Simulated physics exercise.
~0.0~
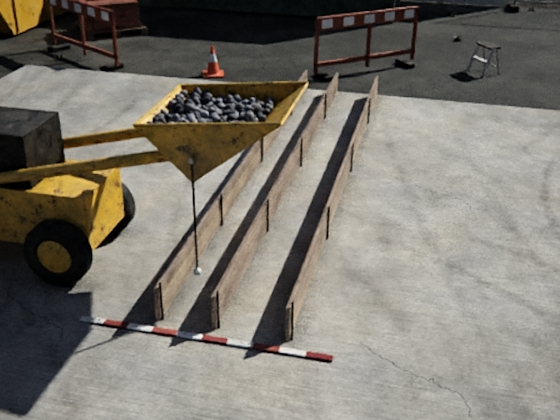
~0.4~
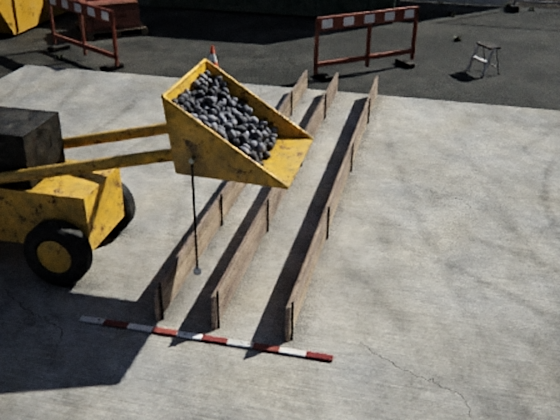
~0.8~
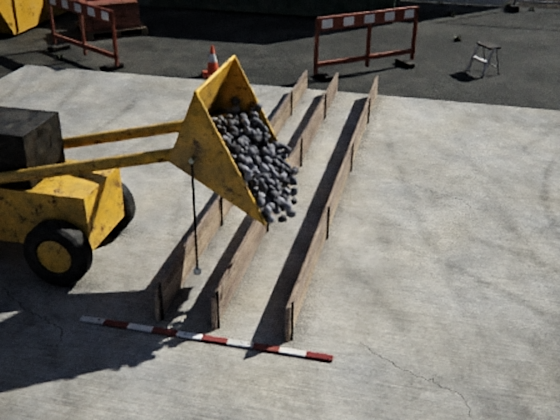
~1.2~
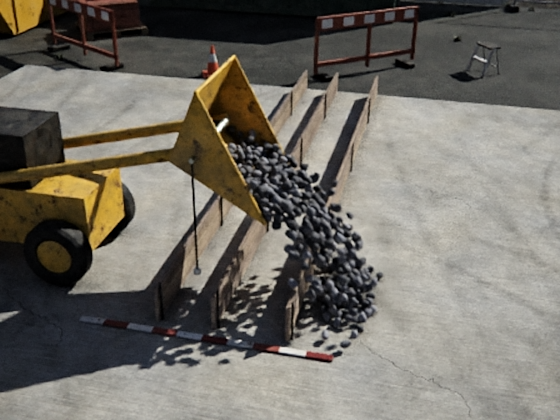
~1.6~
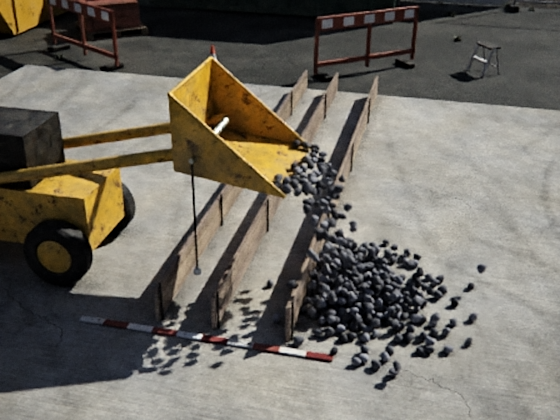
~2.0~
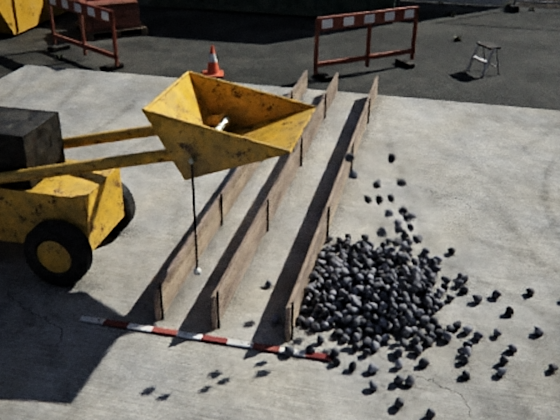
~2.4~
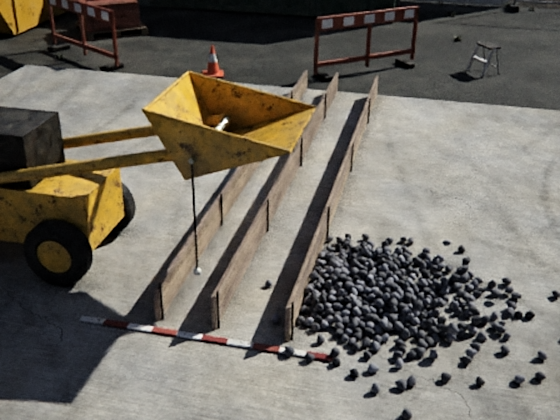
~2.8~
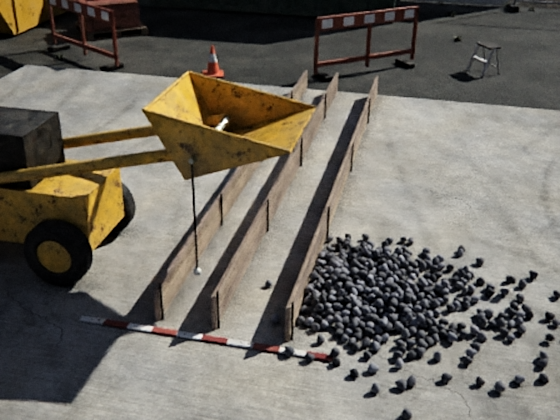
Sunlit concrete yard, with a yellow loader bucket tipping dark stones past the low boards, then tilting back empty beside the scattered heap.
